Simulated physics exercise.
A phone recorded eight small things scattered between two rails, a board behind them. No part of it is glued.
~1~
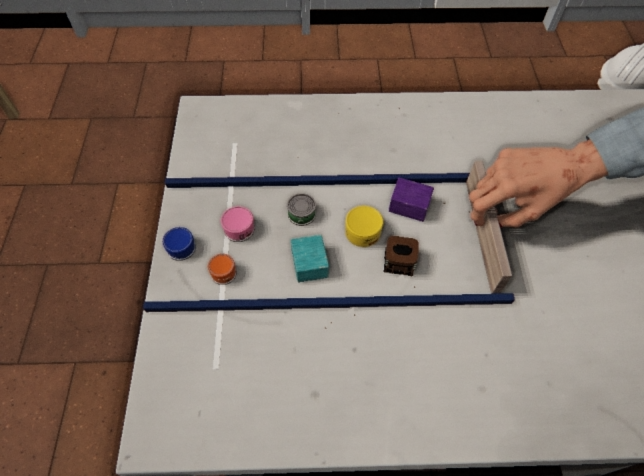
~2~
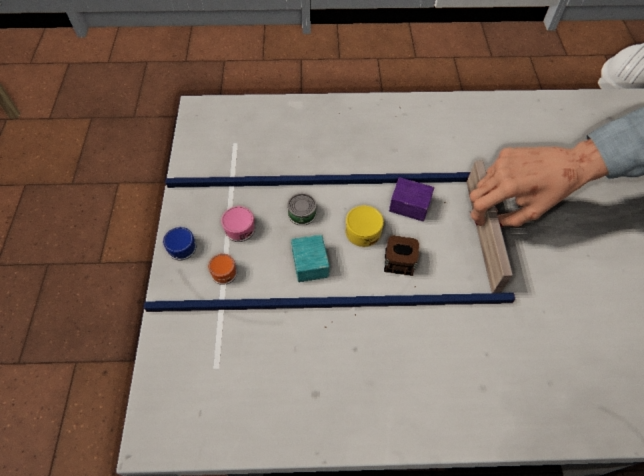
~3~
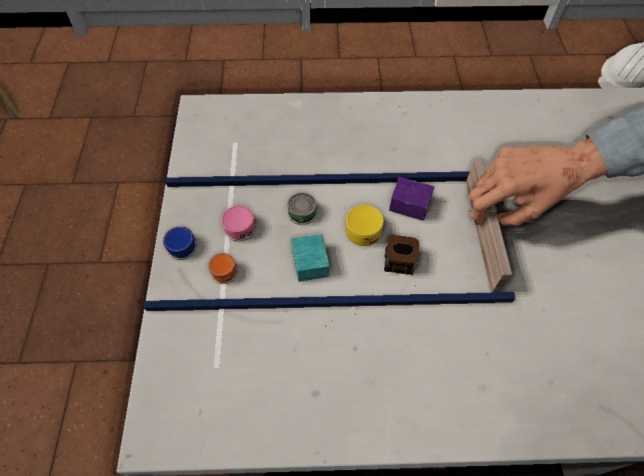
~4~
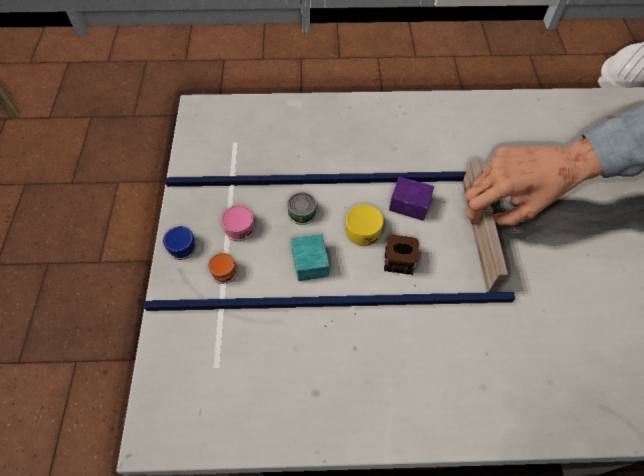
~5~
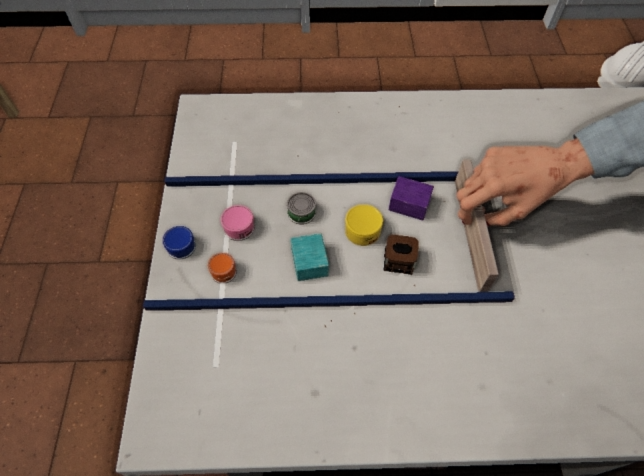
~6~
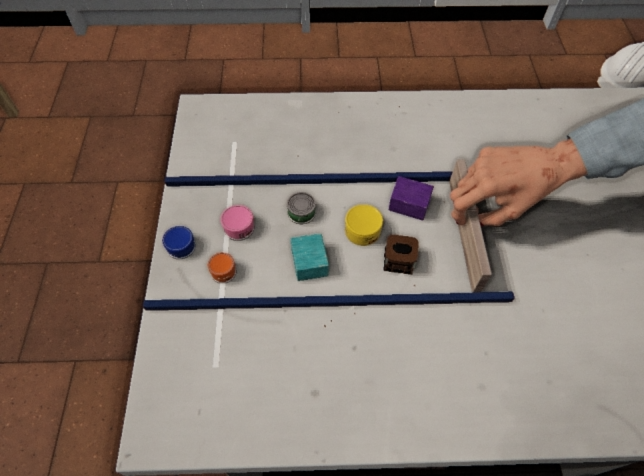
A hand held a wooden board upright between two dark blue rails, then slid it slightly to the left, while the eight small colourful objects scattered on the table in front of it stayed still.
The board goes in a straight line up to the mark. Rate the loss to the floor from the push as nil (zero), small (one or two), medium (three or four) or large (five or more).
The loss is small.
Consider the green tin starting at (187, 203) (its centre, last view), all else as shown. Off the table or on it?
Result: It remains there.
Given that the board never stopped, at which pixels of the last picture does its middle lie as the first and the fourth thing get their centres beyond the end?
At (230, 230) for the first, at (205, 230) for the fourth.
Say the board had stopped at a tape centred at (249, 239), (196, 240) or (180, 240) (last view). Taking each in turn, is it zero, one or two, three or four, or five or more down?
Lab note - fallen per tape, in order: None / 5 or more / 5 or more.
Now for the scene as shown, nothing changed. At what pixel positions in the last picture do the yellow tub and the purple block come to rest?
Final pixels, roughly: (207, 231) for the first, (210, 203) for the other.
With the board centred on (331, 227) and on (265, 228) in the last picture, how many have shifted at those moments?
I get 5 at the one place and 7 at the other.
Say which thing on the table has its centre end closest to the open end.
Closest in the end is the orange pot.
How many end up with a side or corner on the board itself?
That makes 3.
Early on, none off yet; blue tin at rest near (180, 243); orange pot at rest near (222, 268); pink tin at rest near (238, 223).
A while later, none off yet; blue tin at rest near (180, 243); orange pot travelled about its own width near (183, 269); pink tin travelled about its own width near (209, 228).
Finally, the number that fall off is one or two; lost, blue tin.
